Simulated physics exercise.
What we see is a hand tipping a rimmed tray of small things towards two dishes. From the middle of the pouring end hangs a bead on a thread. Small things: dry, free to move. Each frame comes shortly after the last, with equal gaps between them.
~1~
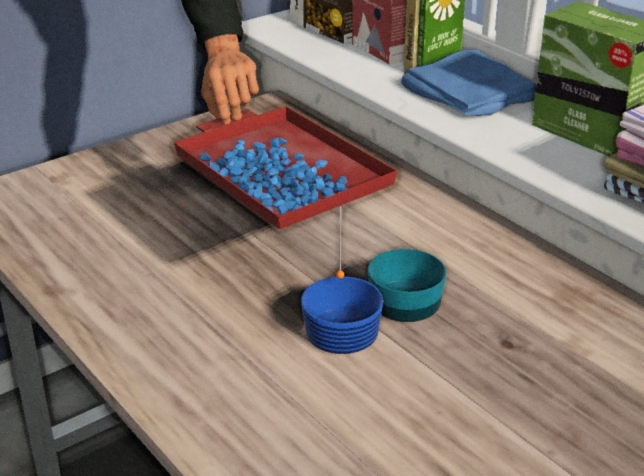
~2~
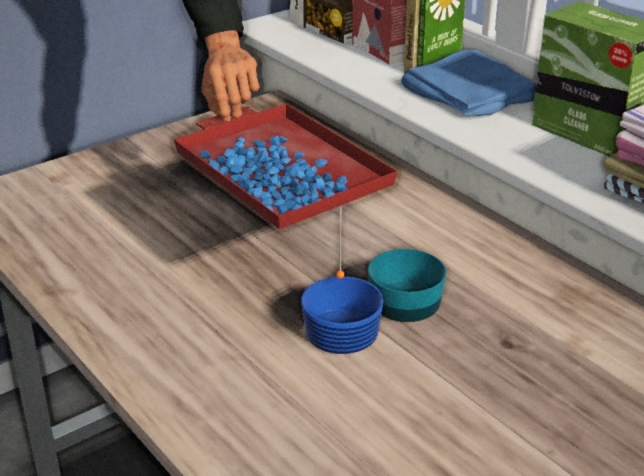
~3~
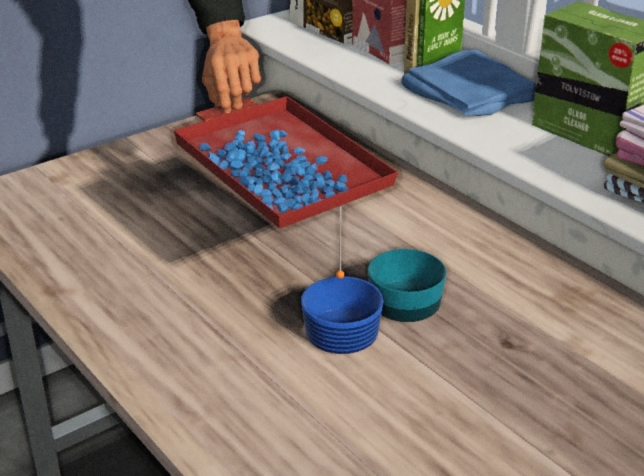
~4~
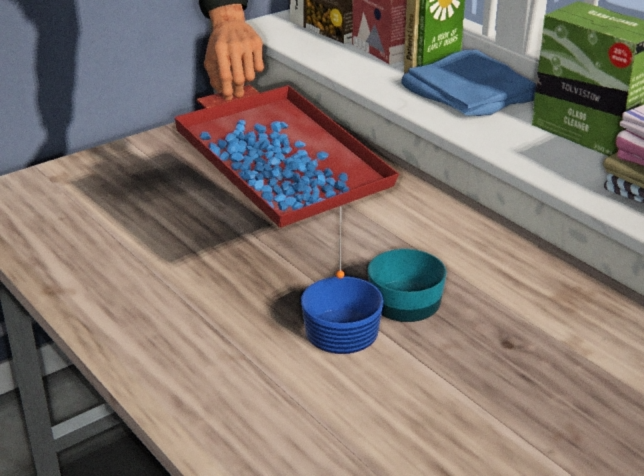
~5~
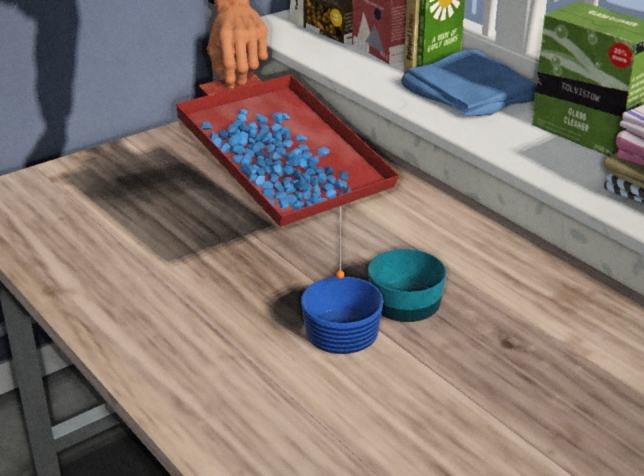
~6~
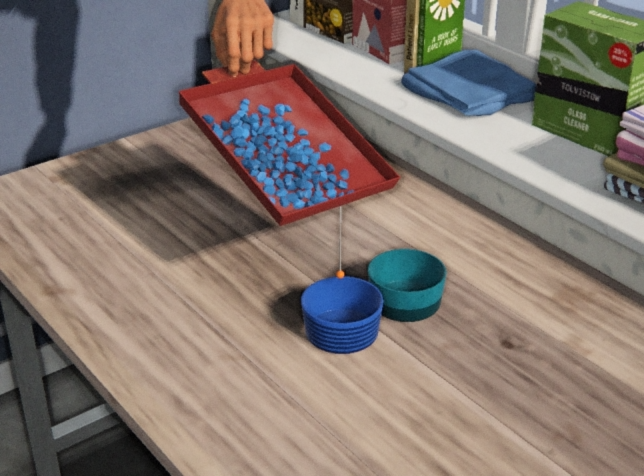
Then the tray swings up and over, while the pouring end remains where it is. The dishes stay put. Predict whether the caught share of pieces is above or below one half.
So the dishes mostly succeed at catching it, really.
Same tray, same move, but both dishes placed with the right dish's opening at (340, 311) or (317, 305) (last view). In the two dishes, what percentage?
It works out to 30 percent and then 10 percent.
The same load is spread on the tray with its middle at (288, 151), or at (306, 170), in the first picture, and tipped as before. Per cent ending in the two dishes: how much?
From the first start you get 70 in a hundred, from the second 80 in a hundred.
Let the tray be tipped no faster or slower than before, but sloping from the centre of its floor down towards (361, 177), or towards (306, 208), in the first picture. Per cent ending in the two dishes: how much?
First case about 70 percent; second case about 40 percent.
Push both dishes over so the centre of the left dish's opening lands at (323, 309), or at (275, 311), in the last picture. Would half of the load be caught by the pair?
In order, they'd catch a major share, and next a minor share.
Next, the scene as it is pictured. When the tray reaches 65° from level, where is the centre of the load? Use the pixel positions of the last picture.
Close to (342, 180).
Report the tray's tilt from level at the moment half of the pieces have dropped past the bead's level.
At about 100°.
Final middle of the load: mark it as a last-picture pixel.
Resting centre, last picture - approx. (378, 321).
Soon, tray tipped steeply; nearly all on the tray; a stray few in the air.
A while on, tray tipped past a quarter turn; about a quarter on the tray; about a quarter in the left dish; about a quarter in the right dish; about a quarter outside both; about a quarter in the air.
Towards the end, tray tipped past a quarter turn; about a third in the left dish; about a third in the right dish; about a third outside both.
Finally, tray tipped past a quarter turn; about a third in the left dish; about a third in the right dish; about a third outside both.
